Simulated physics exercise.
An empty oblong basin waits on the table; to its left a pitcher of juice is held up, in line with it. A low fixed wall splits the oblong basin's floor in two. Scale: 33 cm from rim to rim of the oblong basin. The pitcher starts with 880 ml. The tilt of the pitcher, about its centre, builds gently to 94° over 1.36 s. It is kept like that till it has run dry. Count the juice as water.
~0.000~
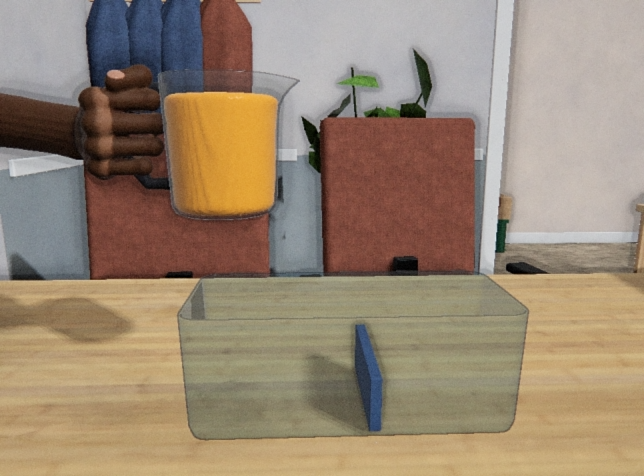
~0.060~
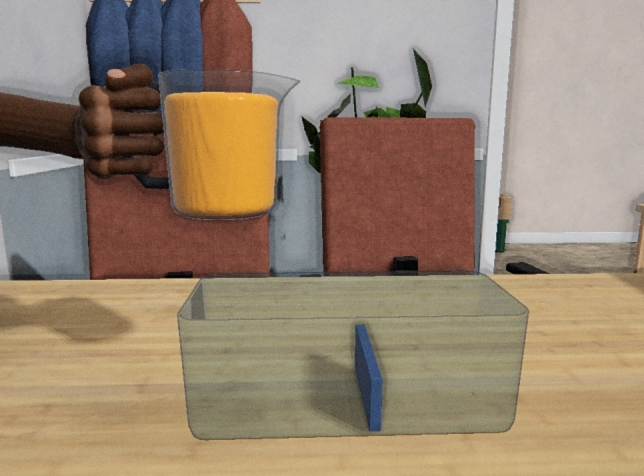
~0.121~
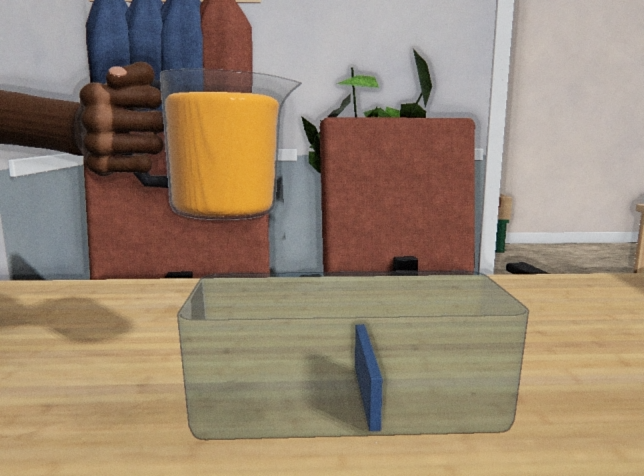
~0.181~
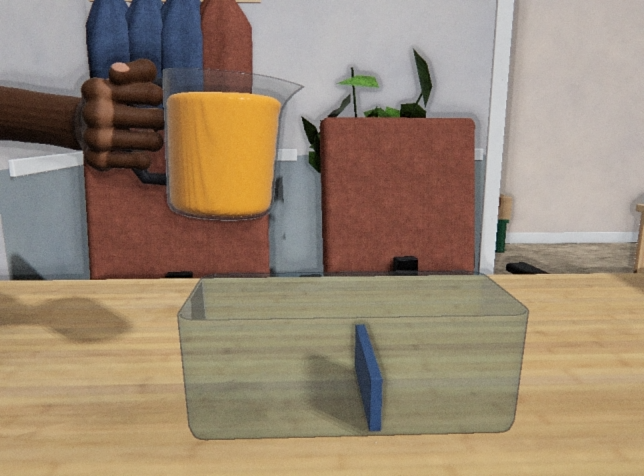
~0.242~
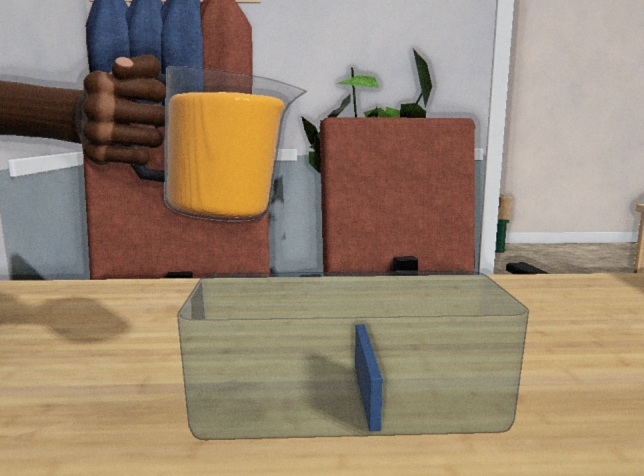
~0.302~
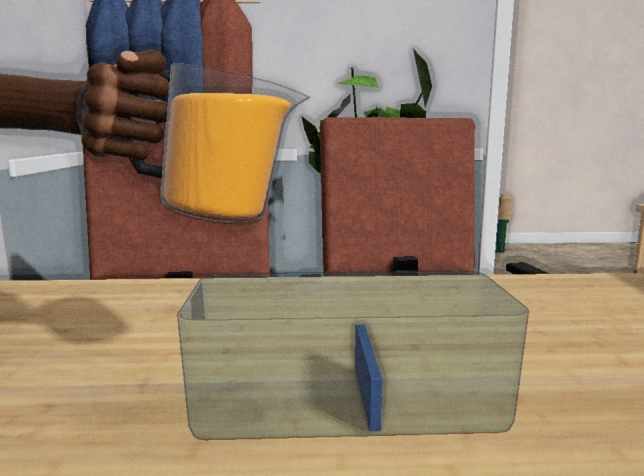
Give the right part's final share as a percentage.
The far part has some 64 per cent.
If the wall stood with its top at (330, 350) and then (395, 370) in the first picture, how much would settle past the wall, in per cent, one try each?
In turn about 95 and 35 per cent.
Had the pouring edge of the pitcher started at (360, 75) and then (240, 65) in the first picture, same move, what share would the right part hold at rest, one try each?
First 95, then 0 per cent.
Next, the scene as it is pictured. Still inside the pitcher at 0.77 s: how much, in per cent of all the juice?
Near 84 in a hundred.
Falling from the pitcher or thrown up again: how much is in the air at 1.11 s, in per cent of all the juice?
Some 18 per cent.
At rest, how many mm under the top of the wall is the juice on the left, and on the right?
Left about 44 mm, right about 26 mm.
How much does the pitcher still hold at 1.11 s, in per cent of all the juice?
About 40 per cent.
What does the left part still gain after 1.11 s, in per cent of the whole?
About 32 per cent.
Then, 0.77 s in, the tilt is 57° and 85 per cent is still to pour, 0 is left of the wall and 3 right of it.
Then, 1.11 s in, the tilt is 86° and 41 per cent is still to pour, 3 is left of the wall and 38 right of it.
Then, 1.47 s in, the tilt is 94° and 9 per cent is still to pour, 21 is left of the wall and 64 right of it.
Then, 1.86 s in, the tilt is 94° and 2 per cent is still to pour, 33 is left of the wall and 64 right of it.
Finally, 35 per cent lies left of the wall, 64 right of it and 1 outside.
